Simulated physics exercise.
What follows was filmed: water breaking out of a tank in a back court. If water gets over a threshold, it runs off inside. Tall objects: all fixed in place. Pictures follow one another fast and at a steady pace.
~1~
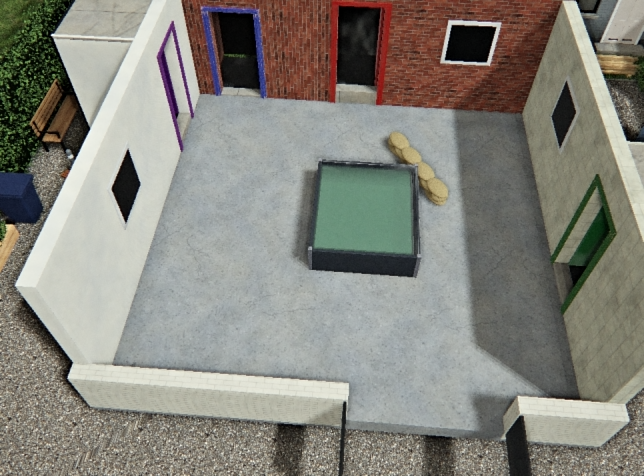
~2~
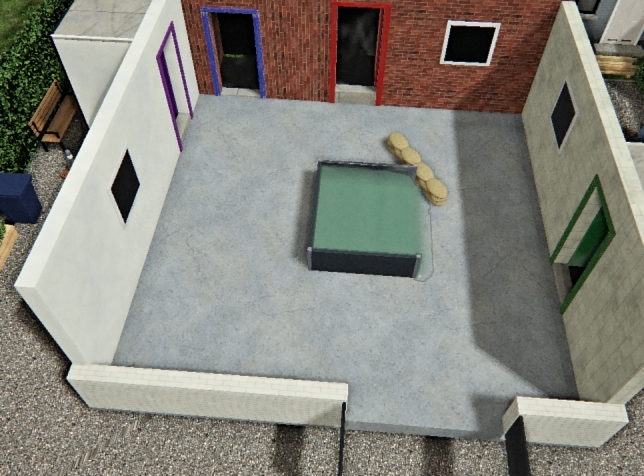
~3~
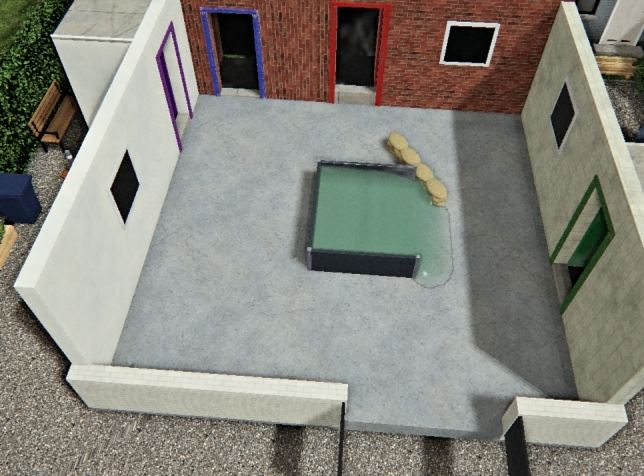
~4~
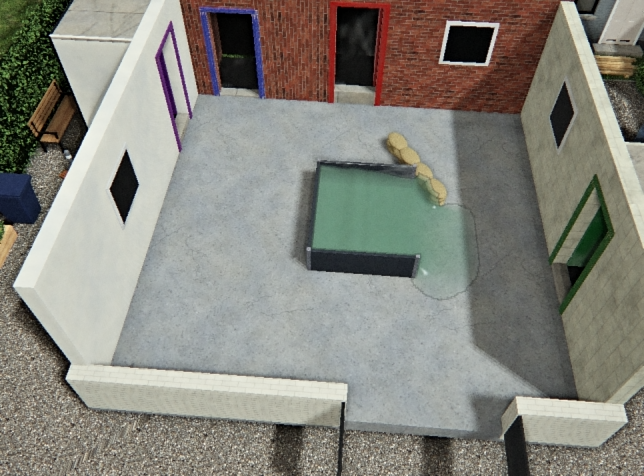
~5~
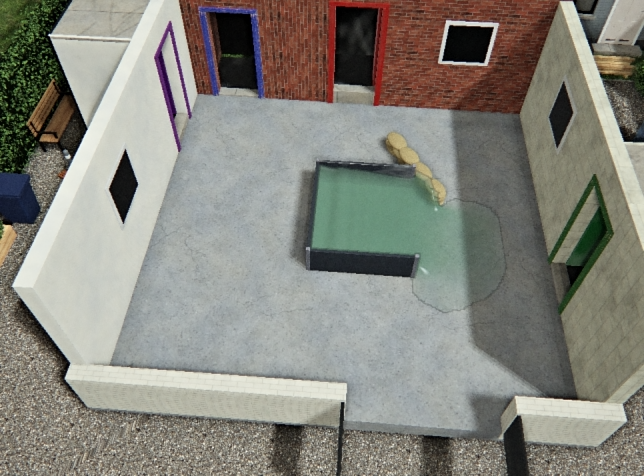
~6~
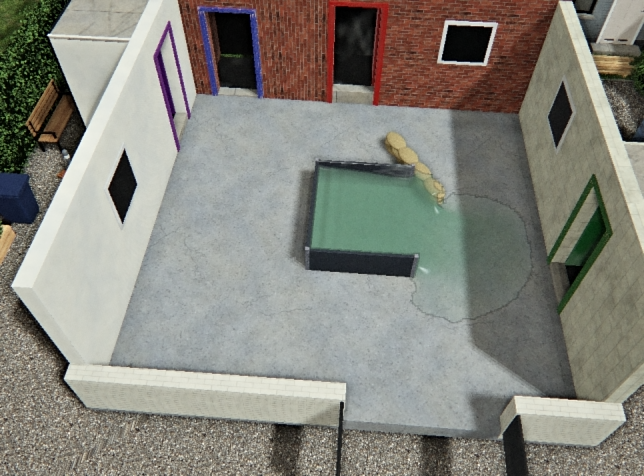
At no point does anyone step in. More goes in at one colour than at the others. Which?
It is green.
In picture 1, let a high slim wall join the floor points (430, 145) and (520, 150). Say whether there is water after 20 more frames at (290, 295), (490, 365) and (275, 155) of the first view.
Going through them in order, I get high and dry, inundated and high and dry.
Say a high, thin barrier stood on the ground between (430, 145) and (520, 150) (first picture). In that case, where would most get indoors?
That is the green one.
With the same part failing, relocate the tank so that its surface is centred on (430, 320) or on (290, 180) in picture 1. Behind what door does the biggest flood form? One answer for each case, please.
The green door, then the one in green.
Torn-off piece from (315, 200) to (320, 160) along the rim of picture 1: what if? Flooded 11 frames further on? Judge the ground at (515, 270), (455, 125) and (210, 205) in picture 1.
The first spot is left untouched, the second left untouched, the third soaked through.
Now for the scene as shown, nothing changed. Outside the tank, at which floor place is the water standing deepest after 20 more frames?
Deepest point: About (574, 422).
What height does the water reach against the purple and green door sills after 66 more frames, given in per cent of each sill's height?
Near 0 and 70 per cent, in that order.
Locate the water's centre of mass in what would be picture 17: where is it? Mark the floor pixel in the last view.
Somewhere near (442, 242).
A moment on, water covers 15 % of the floor; blue door not reached, green door a trickle in, red door not reached, purple door not reached.
Next, water covers 20 % of the floor; blue door not reached, green door a lot in, red door not reached, purple door not reached.
Then, water covers 30 % of the floor; blue door not reached, green door a lot in, red door not reached, purple door not reached.
Later, water covers 55 % of the floor; blue door not reached, green door a lot in, red door wet at the sill, nothing in, purple door not reached.
In the end, water covers 75 % of the floor; blue door wet at the sill, nothing in, green door a lot in, red door wet at the sill, nothing in, purple door not reached; the green door has let in the most.
